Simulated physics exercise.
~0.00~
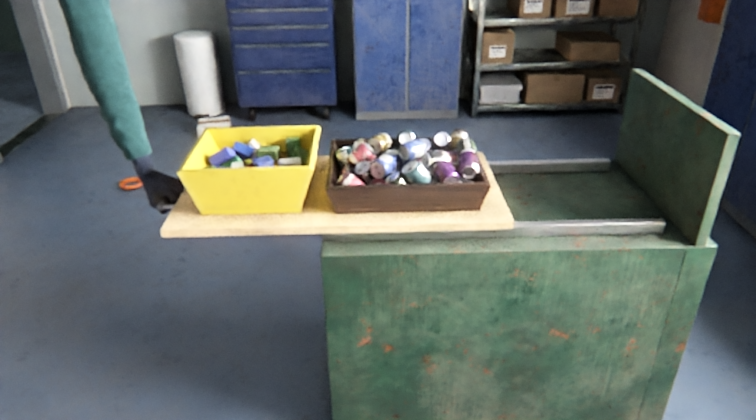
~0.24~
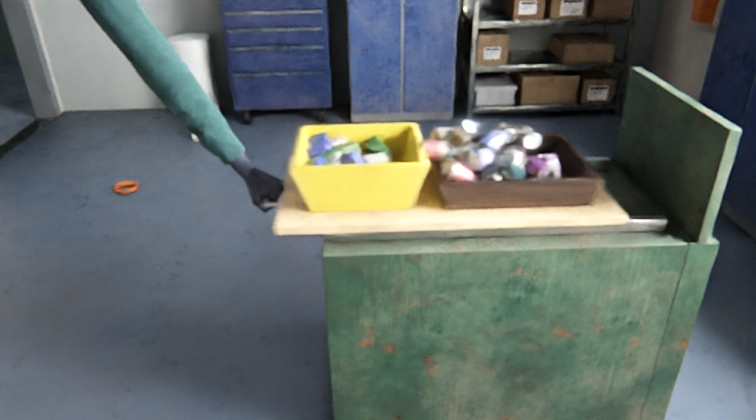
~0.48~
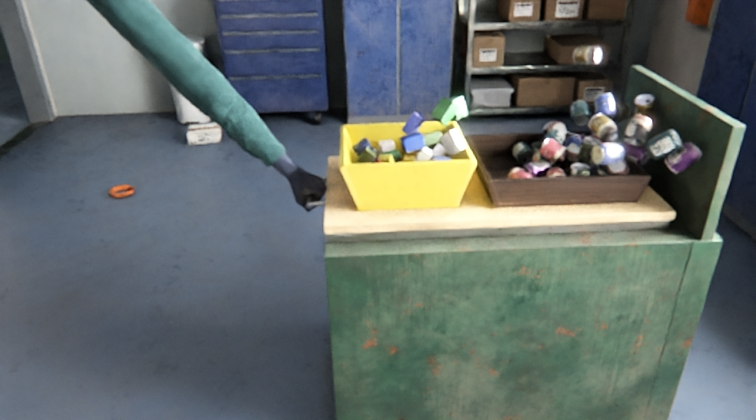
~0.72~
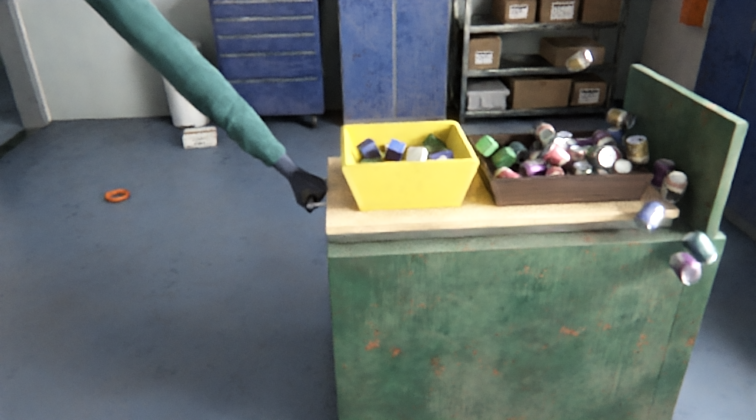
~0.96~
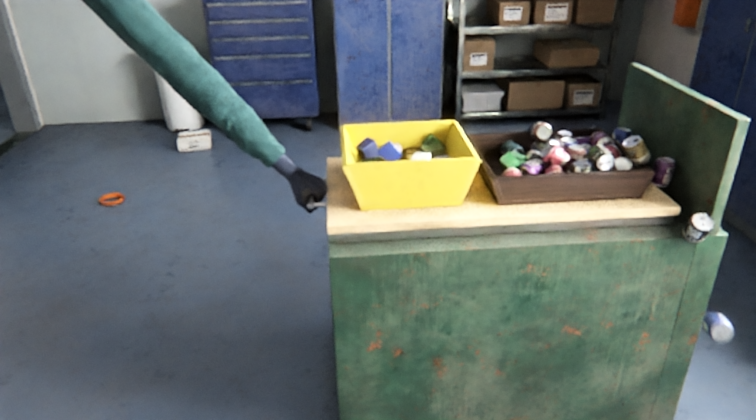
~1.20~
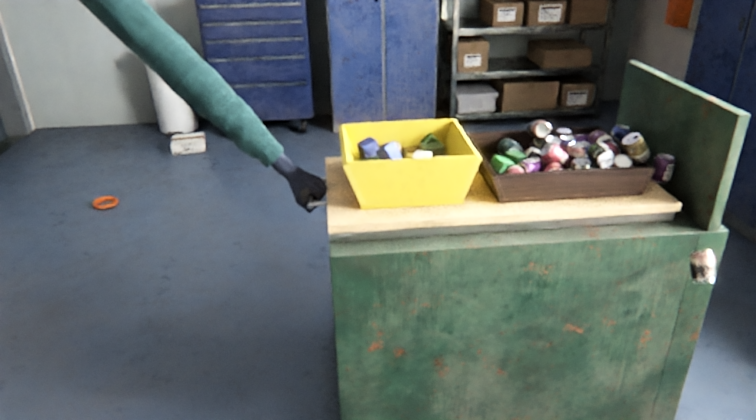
Gloved arm shoving a shelf rightward until it stops abruptly, cans spilling past the back panel while both totes stay part-filled.
